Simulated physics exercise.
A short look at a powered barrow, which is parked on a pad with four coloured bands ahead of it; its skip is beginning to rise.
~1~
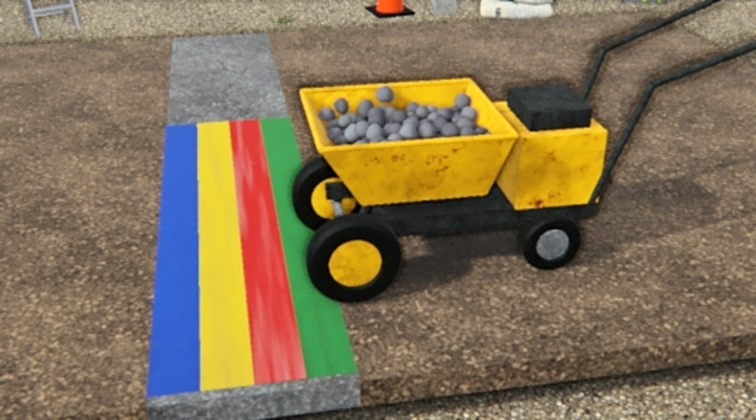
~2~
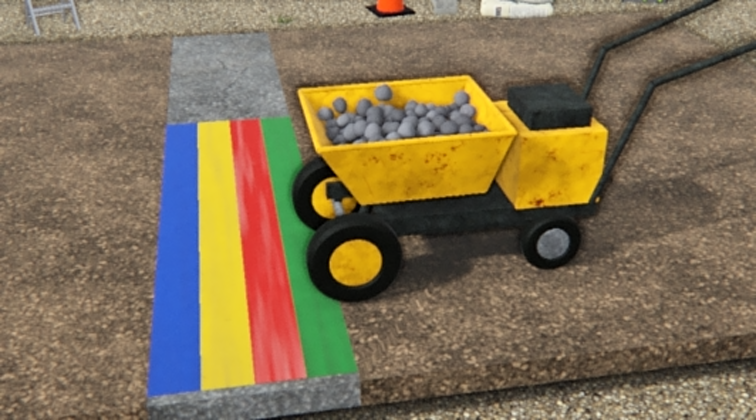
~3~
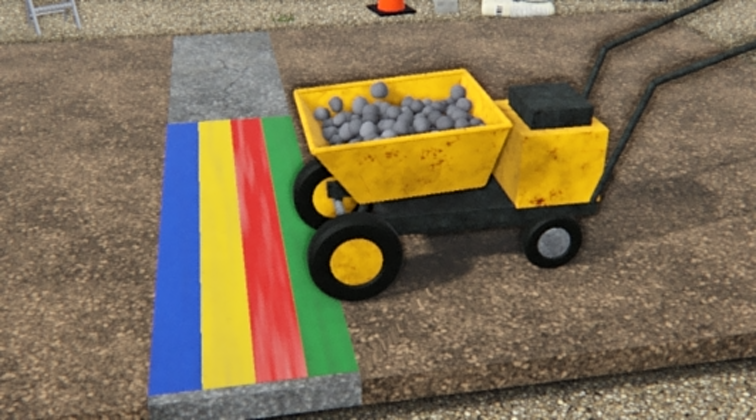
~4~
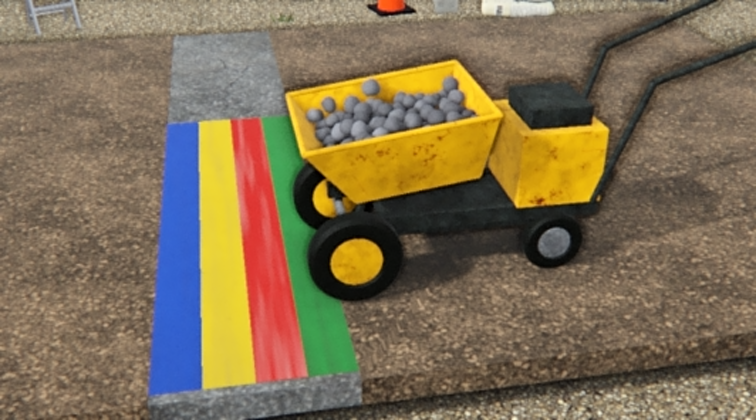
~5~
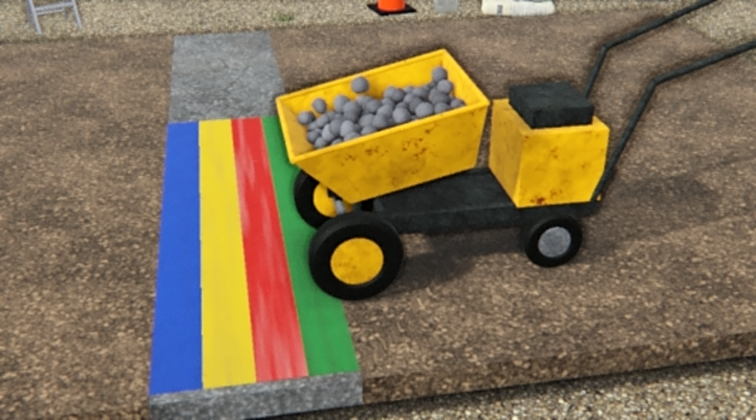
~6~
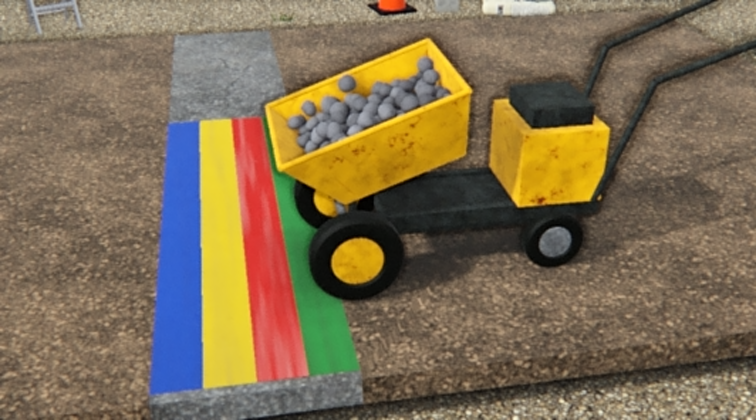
A yellow powered barrow loaded with round grey cobbles stood beside blue, yellow, red and green bands, and its skip slowly tilted toward them, the right end rising while the wheels stayed still.
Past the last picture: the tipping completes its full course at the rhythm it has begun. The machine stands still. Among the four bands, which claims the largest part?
The blue one claims the largest part.
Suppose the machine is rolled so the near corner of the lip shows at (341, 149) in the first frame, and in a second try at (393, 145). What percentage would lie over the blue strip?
20 % and 10 %.
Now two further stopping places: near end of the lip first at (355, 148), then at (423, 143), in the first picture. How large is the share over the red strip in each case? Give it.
Try 1 about 10 %, try 2 about 30 %.
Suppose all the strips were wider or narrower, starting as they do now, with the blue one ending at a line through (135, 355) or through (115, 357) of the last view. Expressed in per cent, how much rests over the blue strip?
About 30 per cent first, then about 20 per cent.
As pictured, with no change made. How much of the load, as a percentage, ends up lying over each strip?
Estimated shares: Green strip 0 %, red strip 0 %, yellow strip 15 %, blue strip 35 %.
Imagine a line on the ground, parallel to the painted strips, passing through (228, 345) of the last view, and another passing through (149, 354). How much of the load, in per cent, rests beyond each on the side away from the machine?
About 70 % and 20 %.
Soon after the last picture, skip tipped steeply; all in the skip.
A little later, skip tipped right over; most in the skip; a stray few over the yellow strip; a small part over the blue strip; a stray few falling; a stray few off the paint.
Later still, skip tipped right over; about a quarter in the skip; a small part over the yellow strip; about a third over the blue strip; about a quarter off the paint.
At rest, skip tipped right over; about a quarter in the skip; none over the green strip; none over the red strip; about a quarter over the yellow strip; about a third over the blue strip; about a quarter off the paint.
